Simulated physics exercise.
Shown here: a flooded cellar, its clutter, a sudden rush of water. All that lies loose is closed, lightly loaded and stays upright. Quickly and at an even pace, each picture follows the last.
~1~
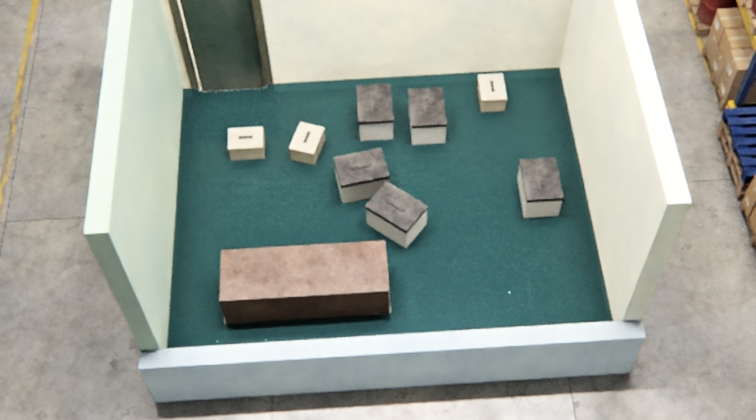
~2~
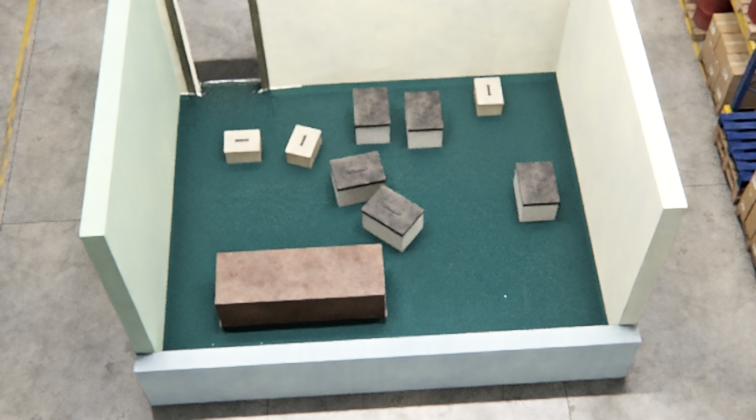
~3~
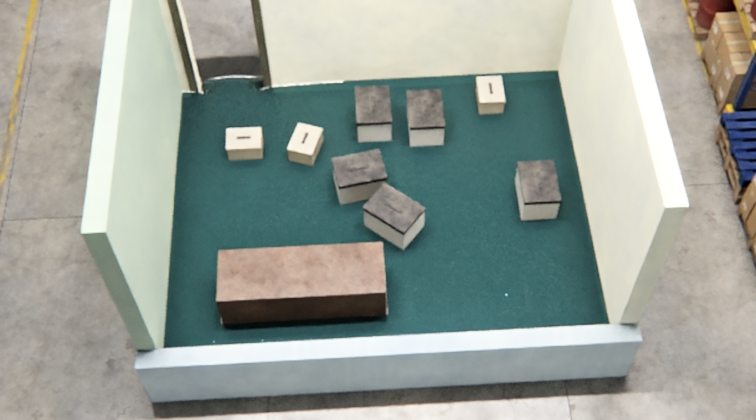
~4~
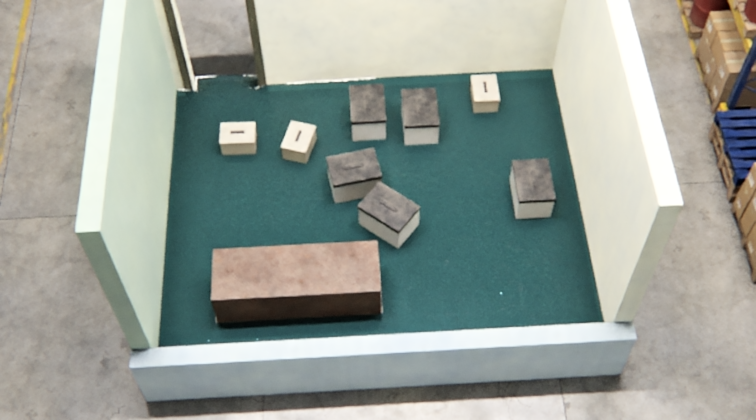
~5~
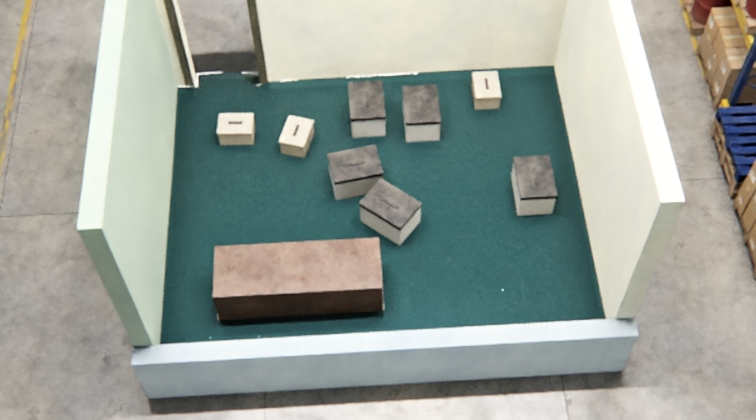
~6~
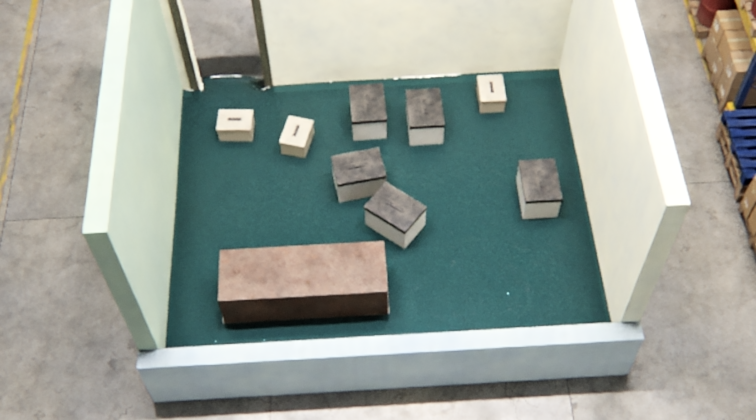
The dark door at the back left of the green-floored room opened, then the two small cream boxes near it crept slightly toward the doorway, and a gray-topped box edged left.
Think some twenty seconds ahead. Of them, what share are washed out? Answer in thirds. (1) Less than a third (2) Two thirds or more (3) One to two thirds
3.
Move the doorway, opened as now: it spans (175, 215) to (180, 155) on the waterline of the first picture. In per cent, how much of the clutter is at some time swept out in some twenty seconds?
Close to 60 %.
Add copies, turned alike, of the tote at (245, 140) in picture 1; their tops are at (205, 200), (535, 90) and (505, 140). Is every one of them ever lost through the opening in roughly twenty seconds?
First copy escapes, second copy doesn't escape, third copy doesn't escape.
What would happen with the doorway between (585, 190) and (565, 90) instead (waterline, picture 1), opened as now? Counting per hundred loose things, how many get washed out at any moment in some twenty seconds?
Fraction out: Near 90 %.
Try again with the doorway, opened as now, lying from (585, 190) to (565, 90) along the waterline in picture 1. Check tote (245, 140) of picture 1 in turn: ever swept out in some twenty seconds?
The outcome for it is not removed.
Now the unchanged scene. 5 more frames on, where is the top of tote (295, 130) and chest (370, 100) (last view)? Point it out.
Approximately (261, 112), and approximately (335, 97).
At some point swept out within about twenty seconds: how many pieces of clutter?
By my reckoning the answer is 5.
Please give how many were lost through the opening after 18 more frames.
The answer here is 3.
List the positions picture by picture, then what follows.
The first picture shows a tote at (246, 138) floats; a tote at (307, 138) floats; 0 of 8 have shifted.
The second picture shows a tote at (242, 141) floats; a tote at (303, 141), afloat; 0 of 8 have shifted.
The third picture shows a tote at (244, 138) floats; a tote at (305, 139) floats; 0 of 8 have shifted.
The fourth picture shows a tote at (237, 133) floats, close to its start; a tote at (298, 136), afloat; 1 of 8 have shifted.
The fifth picture shows a tote at (235, 123), afloat, close to its start; a tote at (296, 131) floats, close to its start; 2 of 8 have shifted.
The sixth picture shows a tote at (235, 120) floats, a stride from its start; a tote at (296, 131), afloat, close to its start; 3 of 8 have shifted.
A moment on, 1 of 8 are out; 7 afloat.
Next, 3 of 8 are out; 5 afloat.
Later, 5 of 8 are out; 3 afloat.
In the end, 5 of 8 are out; 3 afloat.
